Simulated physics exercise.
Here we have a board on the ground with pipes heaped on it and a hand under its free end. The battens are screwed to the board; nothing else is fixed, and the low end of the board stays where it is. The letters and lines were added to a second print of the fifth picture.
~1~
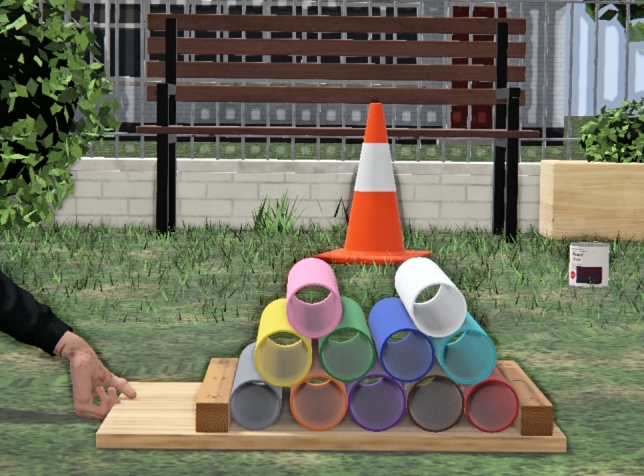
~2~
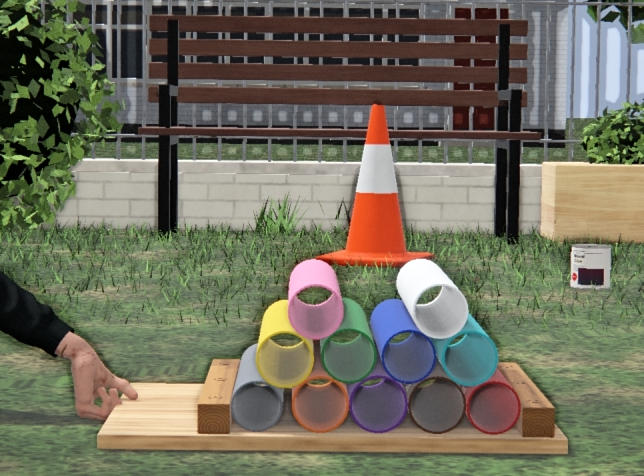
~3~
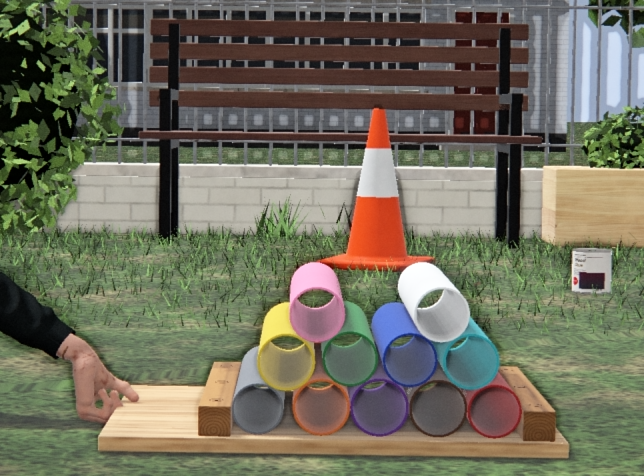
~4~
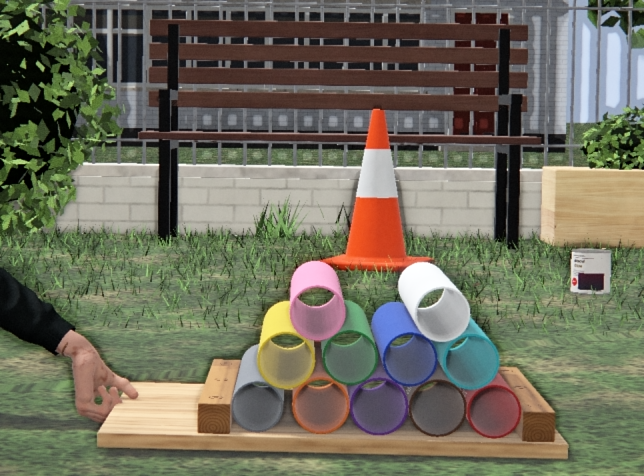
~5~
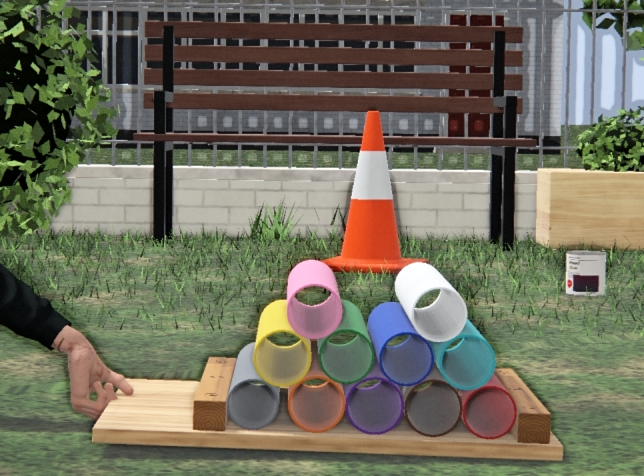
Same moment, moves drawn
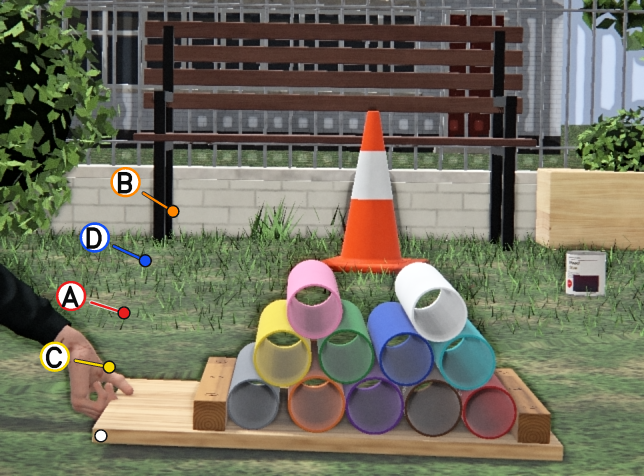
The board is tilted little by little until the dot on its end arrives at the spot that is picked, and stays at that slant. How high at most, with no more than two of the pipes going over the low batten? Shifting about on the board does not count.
D is the limit.
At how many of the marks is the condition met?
Three of the four.
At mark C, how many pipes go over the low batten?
At C the number is none.
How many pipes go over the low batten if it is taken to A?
It comes to none.
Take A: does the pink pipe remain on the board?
Yes, with A.
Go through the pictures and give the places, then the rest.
In the first picture, grey pipe (255, 405); orange pipe (319, 403); purple pipe (377, 403).
In the second picture, purple pipe (378, 404); brown pipe (437, 405).
In the third picture, board (332, 405); grey pipe (258, 408); blue pipe (410, 360).
In the fourth picture, board (331, 403); grey pipe (257, 406); orange pipe (321, 406).
In the fifth picture, board (326, 403); grey pipe (253, 404); orange pipe (317, 404).
On the marked copy, A at (124, 313); B at (173, 212); C at (109, 367); D at (145, 261); the white dot at (101, 436).
Following D. Soon after the start, board at 16°.
Later, board at 24°.
In the end, board at 24°, one over the low batten (turquoise).
As for the rest, A none over the low batten; B six over the low batten; C none over the low batten.
